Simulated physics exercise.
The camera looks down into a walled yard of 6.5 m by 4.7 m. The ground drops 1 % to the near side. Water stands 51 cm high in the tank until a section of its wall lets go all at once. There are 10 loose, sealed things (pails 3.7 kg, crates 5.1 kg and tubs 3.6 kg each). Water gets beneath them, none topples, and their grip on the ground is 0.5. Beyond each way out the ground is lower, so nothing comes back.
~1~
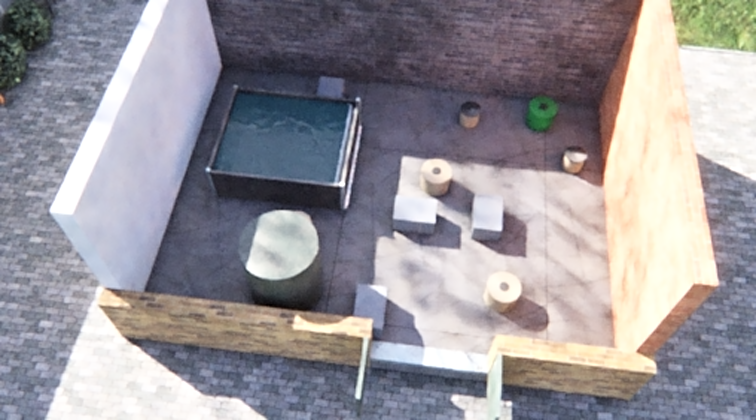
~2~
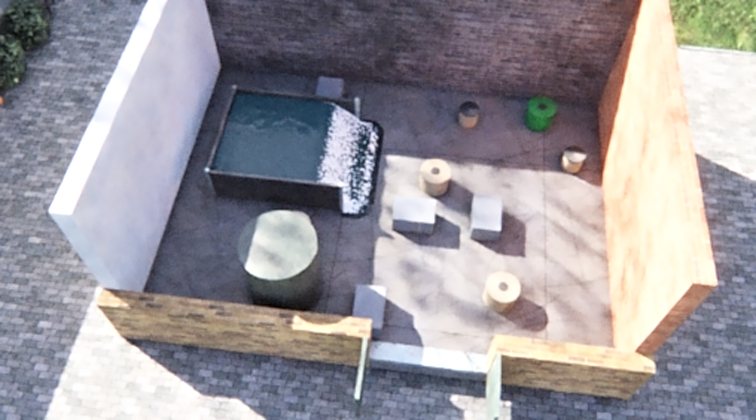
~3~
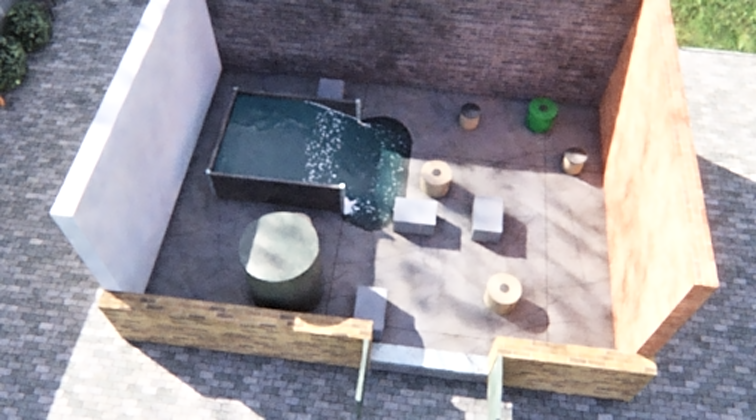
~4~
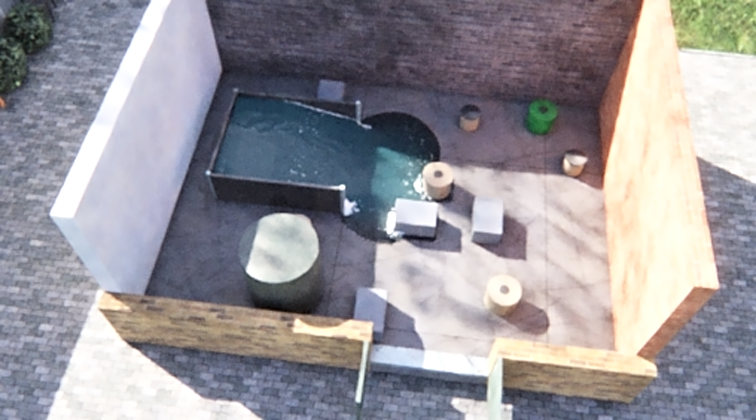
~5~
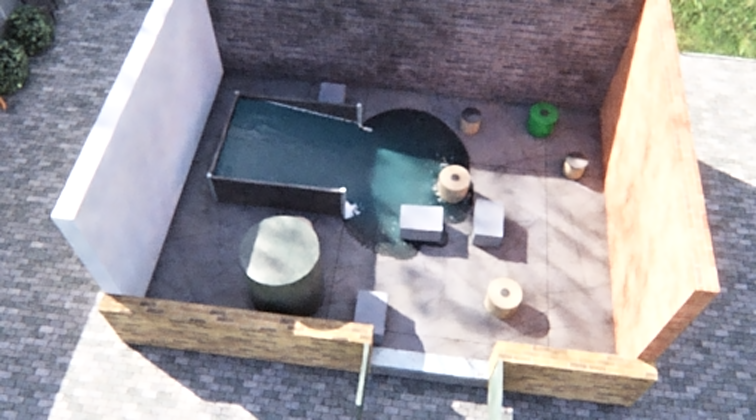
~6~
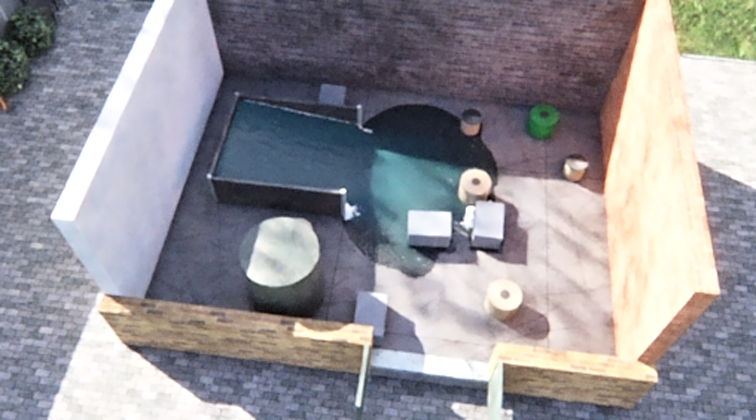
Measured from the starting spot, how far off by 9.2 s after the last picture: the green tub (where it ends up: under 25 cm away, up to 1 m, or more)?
Green tub travels far.
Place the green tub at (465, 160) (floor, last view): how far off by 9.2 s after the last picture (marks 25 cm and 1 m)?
It ends far away.
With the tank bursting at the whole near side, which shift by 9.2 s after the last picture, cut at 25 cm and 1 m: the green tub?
Then the green tub moves a short way.
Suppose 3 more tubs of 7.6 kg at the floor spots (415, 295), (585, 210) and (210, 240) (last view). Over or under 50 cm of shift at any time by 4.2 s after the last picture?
In that order: Short of it, past it, short of it.
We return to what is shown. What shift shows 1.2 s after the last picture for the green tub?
About 40 cm.
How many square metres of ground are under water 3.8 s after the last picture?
Some 21 m2.
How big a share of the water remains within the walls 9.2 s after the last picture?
About 80 per cent.
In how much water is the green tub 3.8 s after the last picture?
Roughly 11 cm.
Then, 1.2 s after the last picture the green tub is near (564, 107), 0.4 m from its start, afloat; 0 of 10 are out; 6 afloat.
Then, 3.8 s after the last picture the green tub is near (571, 122), 0.4 m from its start, afloat; 0 of 10 are out; 7 afloat.
Then, 6.2 s after the last picture the green tub is near (560, 168), 1.1 m from its start, afloat; 1 of 10 are out; 6 afloat.
Then, 9.2 s after the last picture the green tub is near (555, 195), 1.6 m from its start, afloat; 1 of 10 are out; 8 afloat.
